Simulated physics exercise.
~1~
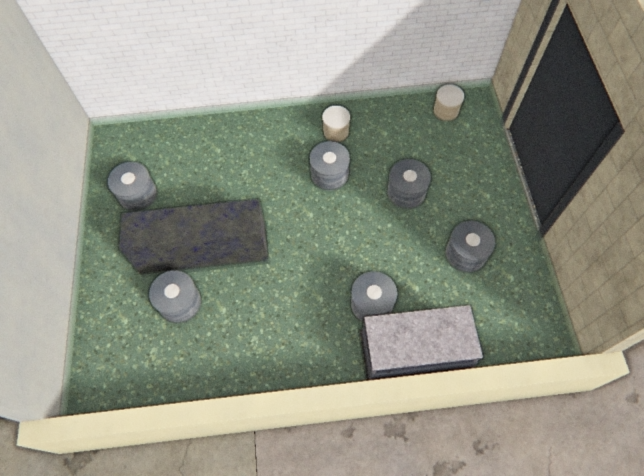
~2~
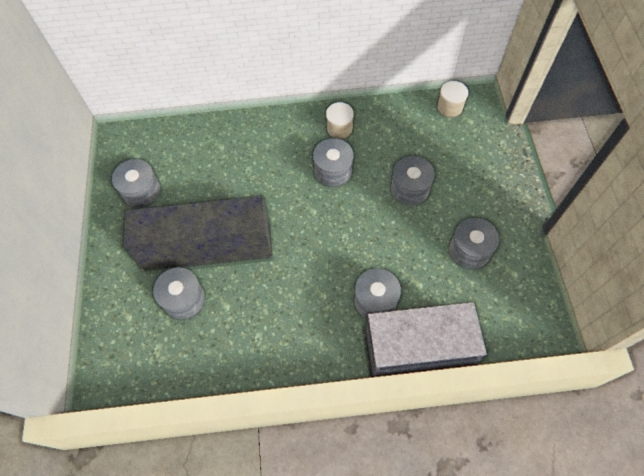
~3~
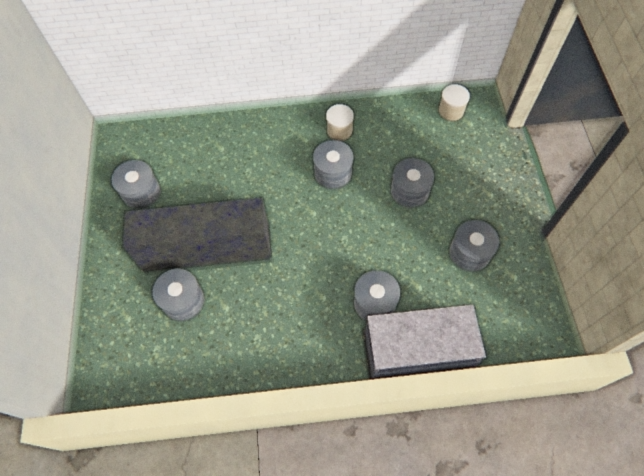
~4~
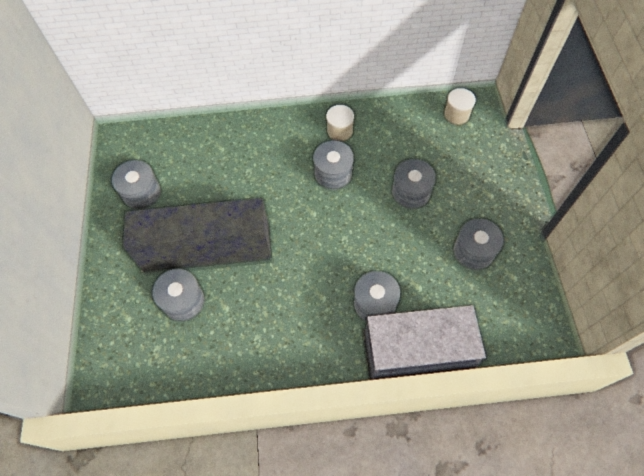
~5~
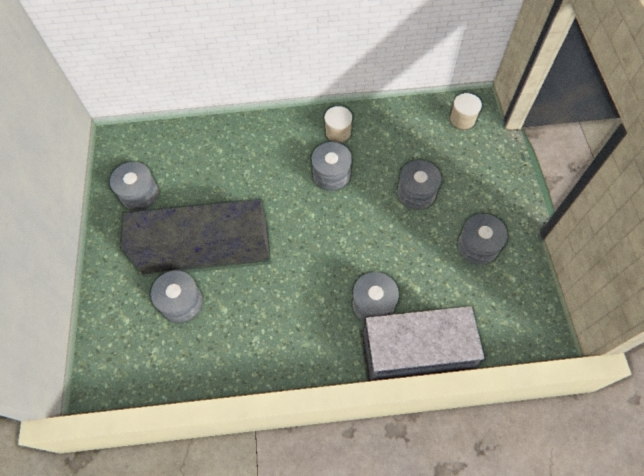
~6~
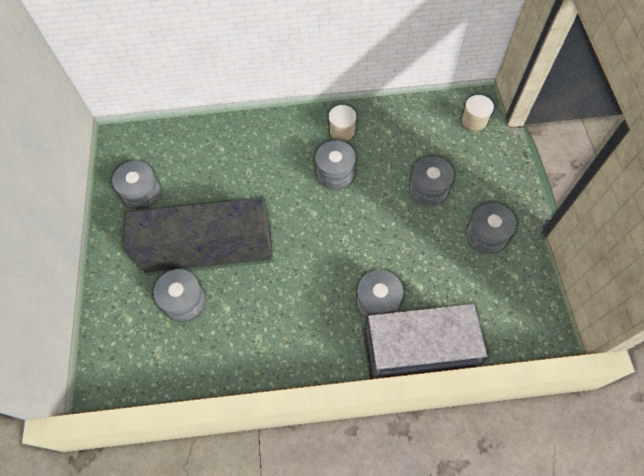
Walled cellar with a speckled green surface, a dark door opening at right, then a pale pail and two grey tubs drifting slightly right.
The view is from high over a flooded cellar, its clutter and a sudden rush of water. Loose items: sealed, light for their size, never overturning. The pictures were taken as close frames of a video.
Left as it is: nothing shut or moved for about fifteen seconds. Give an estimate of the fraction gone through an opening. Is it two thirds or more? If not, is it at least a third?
Two thirds plus.
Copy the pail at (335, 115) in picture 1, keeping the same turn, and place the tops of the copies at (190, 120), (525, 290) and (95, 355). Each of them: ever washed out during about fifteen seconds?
Copy one never leaves, copy two leaves the room, copy three never leaves.
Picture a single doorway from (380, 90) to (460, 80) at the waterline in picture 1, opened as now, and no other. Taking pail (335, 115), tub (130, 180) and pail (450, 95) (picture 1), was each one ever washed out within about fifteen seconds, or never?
One by one, that's lost, not lost, lost.
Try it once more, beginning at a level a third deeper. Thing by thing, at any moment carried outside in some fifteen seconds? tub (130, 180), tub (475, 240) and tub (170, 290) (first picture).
For the three, in the order given: Remains in the room, leaves the room and remains in the room.
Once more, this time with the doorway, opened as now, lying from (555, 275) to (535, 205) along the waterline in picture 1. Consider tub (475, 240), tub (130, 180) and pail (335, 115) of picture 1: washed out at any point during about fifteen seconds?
As listed: Washed out, stays, stays.
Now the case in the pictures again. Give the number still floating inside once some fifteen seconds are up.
Count: 2.
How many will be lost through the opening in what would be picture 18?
That makes 3.
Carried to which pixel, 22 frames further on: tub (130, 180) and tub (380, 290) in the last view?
First near (189, 171), second near (542, 199).
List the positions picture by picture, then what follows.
A pail at (451, 95), afloat; a tub at (473, 240) floats; 0 of 8 have shifted, in the first frame.
A pail at (455, 92), afloat; a tub at (477, 237), afloat; 0 of 8 have shifted, in the second frame.
A pail at (456, 95), afloat; a tub at (477, 239) floats; 0 of 8 have shifted, in the third frame.
A pail at (462, 99) floats, close to its start; a tub at (481, 238), afloat, close to its start; 2 of 8 have shifted, in the fourth frame.
A pail at (468, 104), afloat, close to its start; a tub at (486, 233), afloat, close to its start; 3 of 8 have shifted, in the fifth frame.
A pail at (480, 106), afloat, a stride from its start; a tub at (495, 221) floats, close to its start; 3 of 8 have shifted, in the sixth frame.
A moment on, 0 of 8 are out; 8 afloat.
Next, 3 of 8 are out; 5 afloat.
Later, 5 of 8 are out; 3 afloat.
In the end, 6 of 8 are out; 2 afloat.
